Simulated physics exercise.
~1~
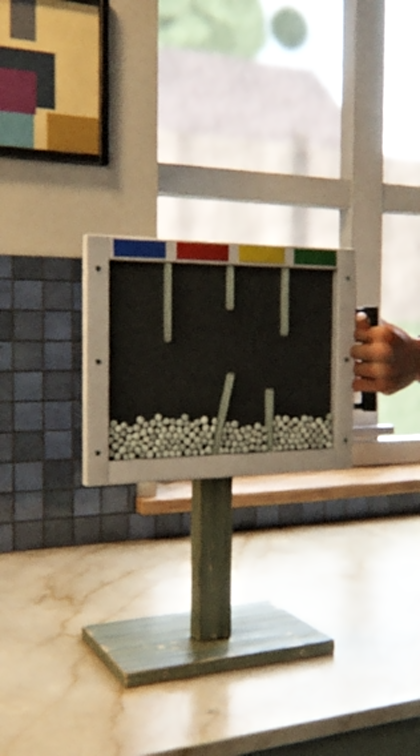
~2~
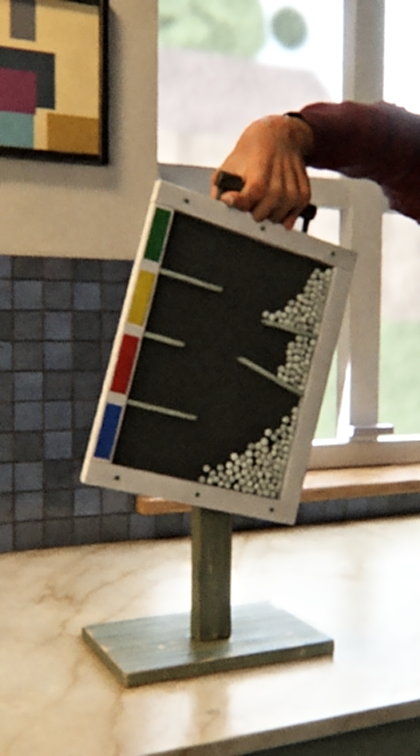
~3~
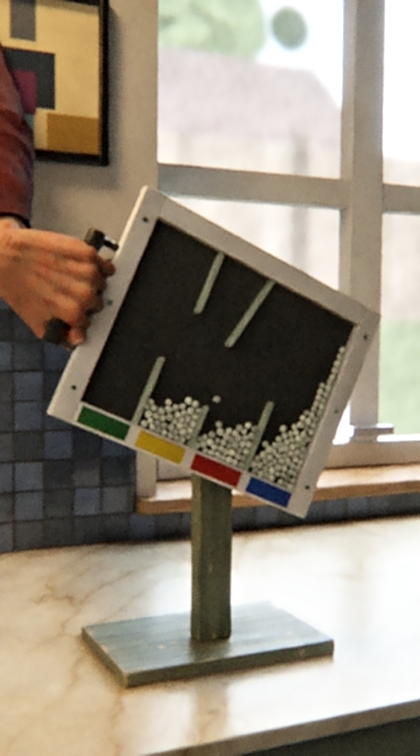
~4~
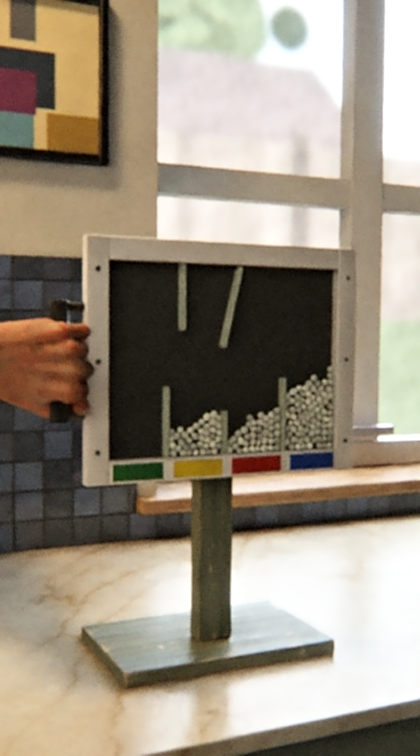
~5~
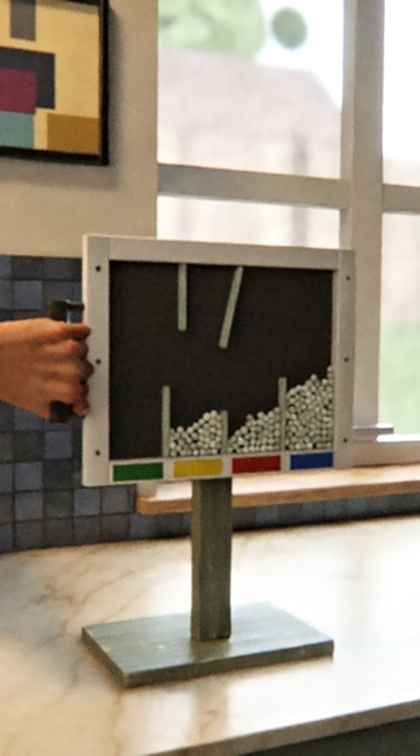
A hand turning a framed case clockwise until upside down, white beads settling in the yellow, red and blue pockets, green empty.
